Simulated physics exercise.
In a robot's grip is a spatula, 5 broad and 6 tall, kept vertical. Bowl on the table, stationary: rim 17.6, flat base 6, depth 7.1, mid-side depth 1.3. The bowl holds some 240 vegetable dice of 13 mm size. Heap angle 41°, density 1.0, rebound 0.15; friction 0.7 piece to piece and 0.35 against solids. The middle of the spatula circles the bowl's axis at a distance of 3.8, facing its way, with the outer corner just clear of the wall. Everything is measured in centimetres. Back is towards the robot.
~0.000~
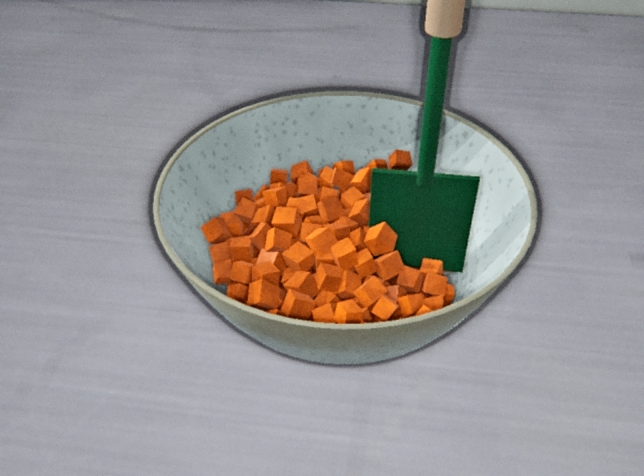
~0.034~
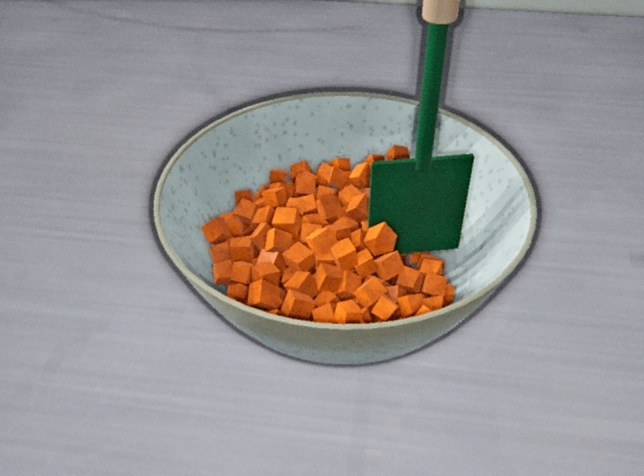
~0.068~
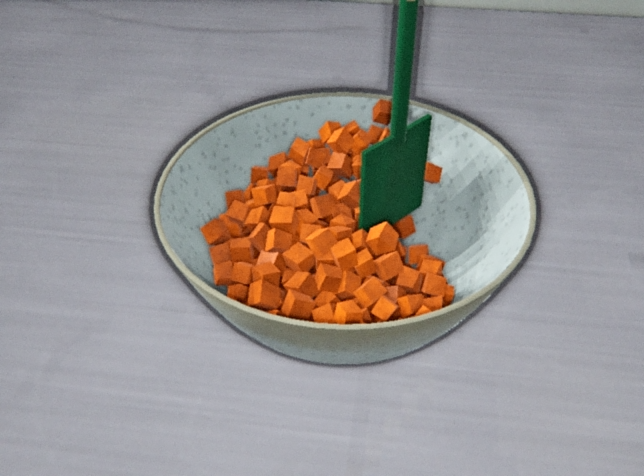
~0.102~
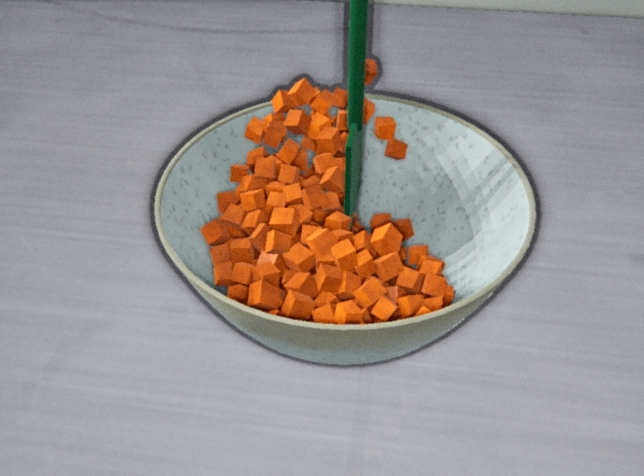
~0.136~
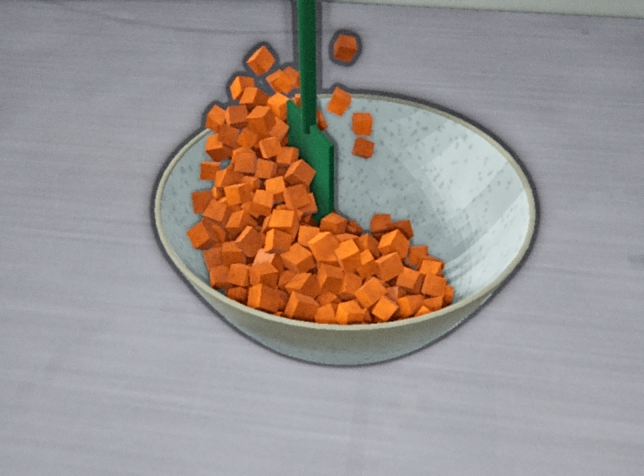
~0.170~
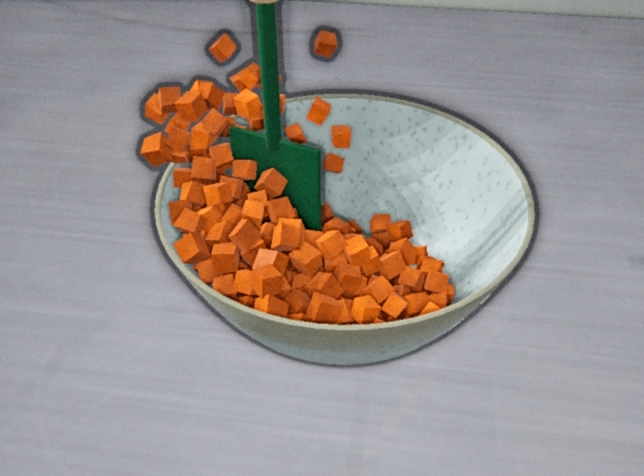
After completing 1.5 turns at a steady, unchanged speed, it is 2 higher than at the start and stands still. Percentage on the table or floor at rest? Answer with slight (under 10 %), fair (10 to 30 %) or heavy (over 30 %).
Heavy.
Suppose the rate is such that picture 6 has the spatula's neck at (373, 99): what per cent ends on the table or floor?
Something like 15 percent, roughly.
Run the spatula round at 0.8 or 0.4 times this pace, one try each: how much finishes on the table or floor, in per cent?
First try close to 35, second close to 15, in per cent.
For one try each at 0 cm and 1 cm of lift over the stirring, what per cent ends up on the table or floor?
Estimates: 55 % and 45 %.
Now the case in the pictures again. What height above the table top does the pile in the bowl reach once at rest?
Around 6.0 cm above the table.
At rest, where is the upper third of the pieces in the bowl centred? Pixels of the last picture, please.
It is centred near (251, 270).
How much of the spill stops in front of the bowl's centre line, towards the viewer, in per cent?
Result: Roughly 60 %.
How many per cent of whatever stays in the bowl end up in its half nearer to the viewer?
Near 55 per cent of what stays in the bowl.
By 0.30 s, 304° round, highest piece 11 above the table; 189 in the bowl, 8 on the table or floor, 39 in flight or on the tool.
By 0.43 s, 87° round, highest piece 10 above the table; 155 in the bowl, 58 on the table or floor, 23 in flight or on the tool.
By 0.70 s, 180° round, highest piece 6 above the table; 131 in the bowl, 105 on the table or floor.
By 1.40 s, 180° round, highest piece 6 above the table; 131 in the bowl, 105 on the table or floor.
Final count, 131 in the bowl, 105 on the table or floor. That is 44 % on the table or floor.
